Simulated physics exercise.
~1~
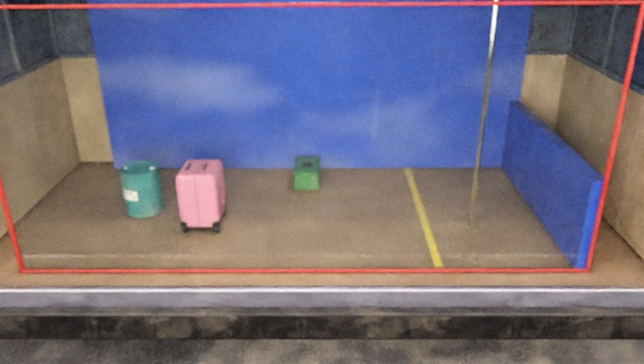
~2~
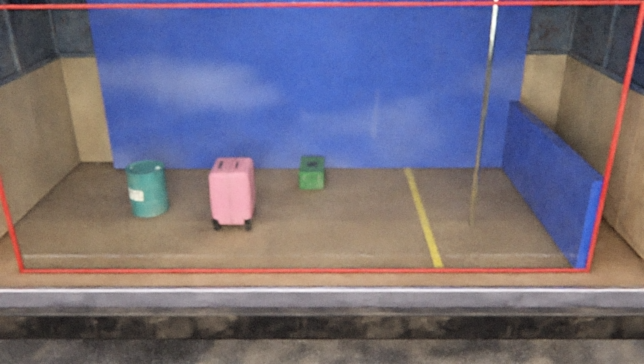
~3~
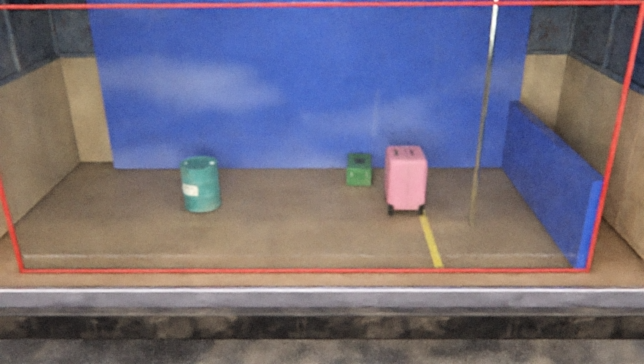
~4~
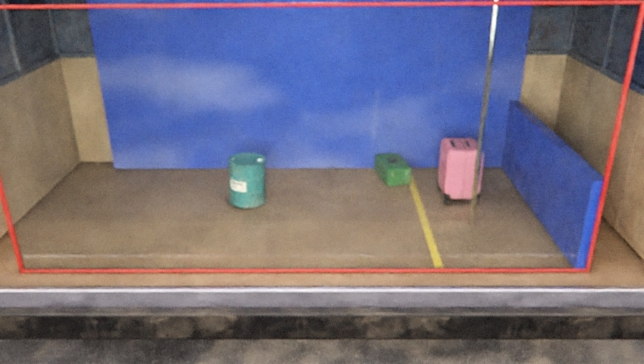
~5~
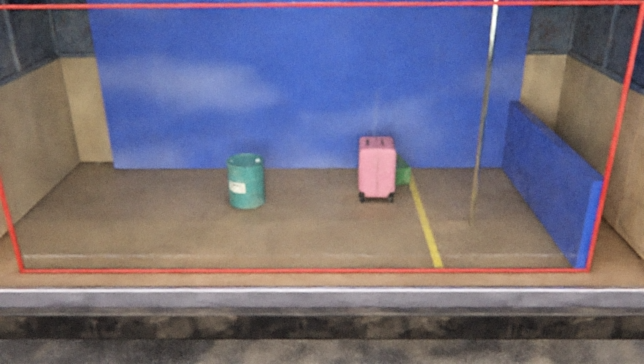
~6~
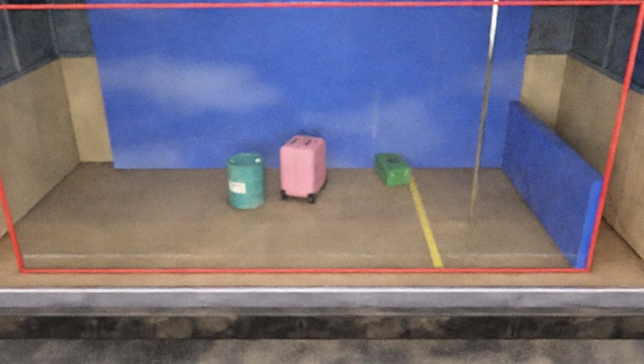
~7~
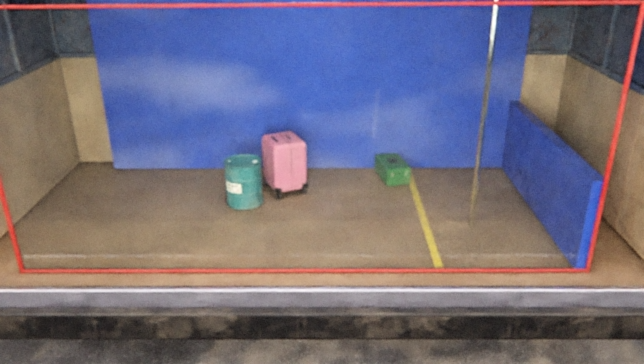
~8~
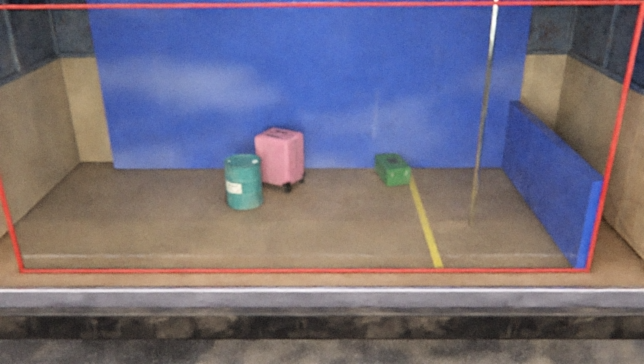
In a blue-walled bay, a pink wheeled case, teal drum and green toolbox slide right, the case rolling back left behind the drum.
